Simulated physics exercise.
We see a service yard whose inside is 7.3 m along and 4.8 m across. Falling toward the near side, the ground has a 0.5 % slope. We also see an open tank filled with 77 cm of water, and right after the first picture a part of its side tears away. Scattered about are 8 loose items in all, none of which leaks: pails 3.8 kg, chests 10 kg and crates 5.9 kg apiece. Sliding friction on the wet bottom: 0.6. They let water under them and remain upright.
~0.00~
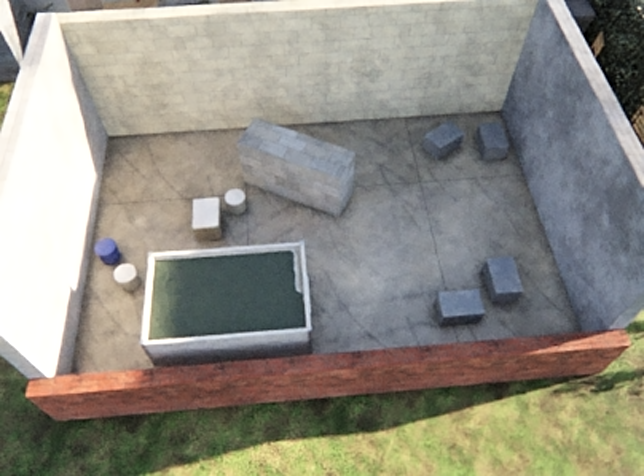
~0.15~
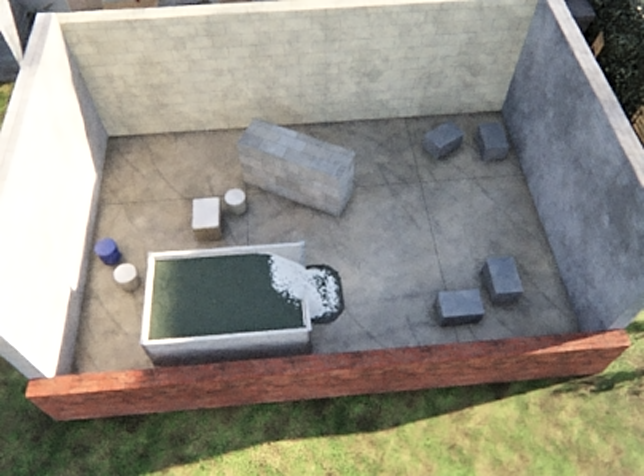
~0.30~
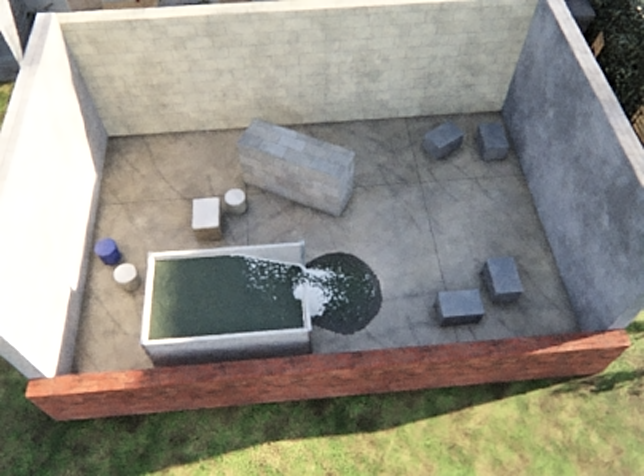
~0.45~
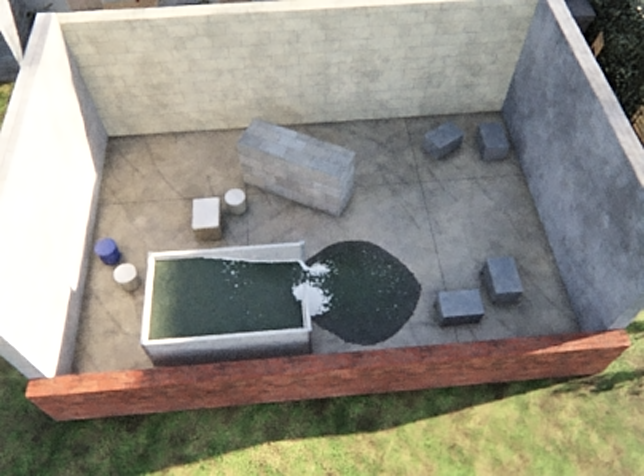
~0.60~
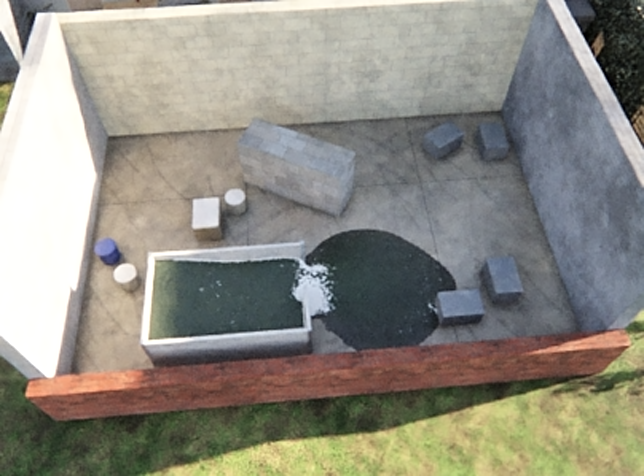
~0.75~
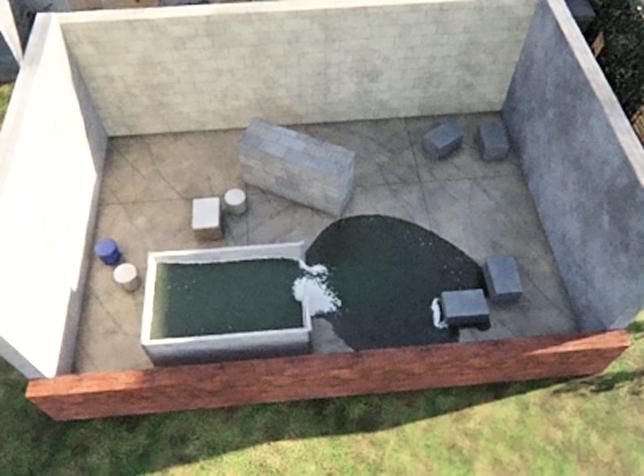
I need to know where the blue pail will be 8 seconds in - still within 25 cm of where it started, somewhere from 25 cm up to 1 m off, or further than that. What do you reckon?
The move is tiny.
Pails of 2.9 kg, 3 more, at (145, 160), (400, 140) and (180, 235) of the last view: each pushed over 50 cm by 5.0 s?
The first one ends up inside that, the second beyond that, the third inside that.
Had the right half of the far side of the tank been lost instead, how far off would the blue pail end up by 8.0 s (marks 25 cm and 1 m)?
Result: The blue pail goes a long way.
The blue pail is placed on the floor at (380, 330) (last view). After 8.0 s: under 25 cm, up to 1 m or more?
Well, it is shoved a long way.
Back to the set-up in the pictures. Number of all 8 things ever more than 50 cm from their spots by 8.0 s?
Tally: 4.
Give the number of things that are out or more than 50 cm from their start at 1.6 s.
2.
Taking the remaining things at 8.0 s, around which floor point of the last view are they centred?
I'd put it close to (262, 200) in the last view.
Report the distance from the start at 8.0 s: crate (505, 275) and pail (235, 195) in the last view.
Respectively: 350 cm / 0 cm.
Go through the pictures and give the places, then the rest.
In the first frame, the blue pail at (105, 247), on the bottom; 2.7 m2 under water; 0 of 8 have shifted.
In the second frame, the blue pail at (105, 247), on the bottom; water covers 3.2 m2; 0 of 8 have shifted.
In the third frame, the blue pail at (105, 247), on the bottom; water covers 3.9 m2; 0 of 8 have shifted.
In the fourth frame, the blue pail at (105, 247), on the bottom; 5.0 m2 under water; 0 of 8 have shifted.
In the fifth frame, the blue pail at (105, 247), on the bottom; 6.2 m2 under water; 0 of 8 have shifted.
In the sixth frame, the blue pail at (105, 247) rests on the ground; 7.8 m2 under water; 1 of 8 have shifted.
After 1.6 s the blue pail is near (105, 247), 0.0 m from its start, aground; 2 afloat.
After 3.6 s the blue pail is near (105, 247), 0.0 m from its start, aground; 4 afloat.
After 5.6 s the blue pail is near (105, 247), 0.0 m from its start, aground; 4 afloat.
After 8.0 s the blue pail is near (105, 247), 0.0 m from its start, aground; 4 afloat.
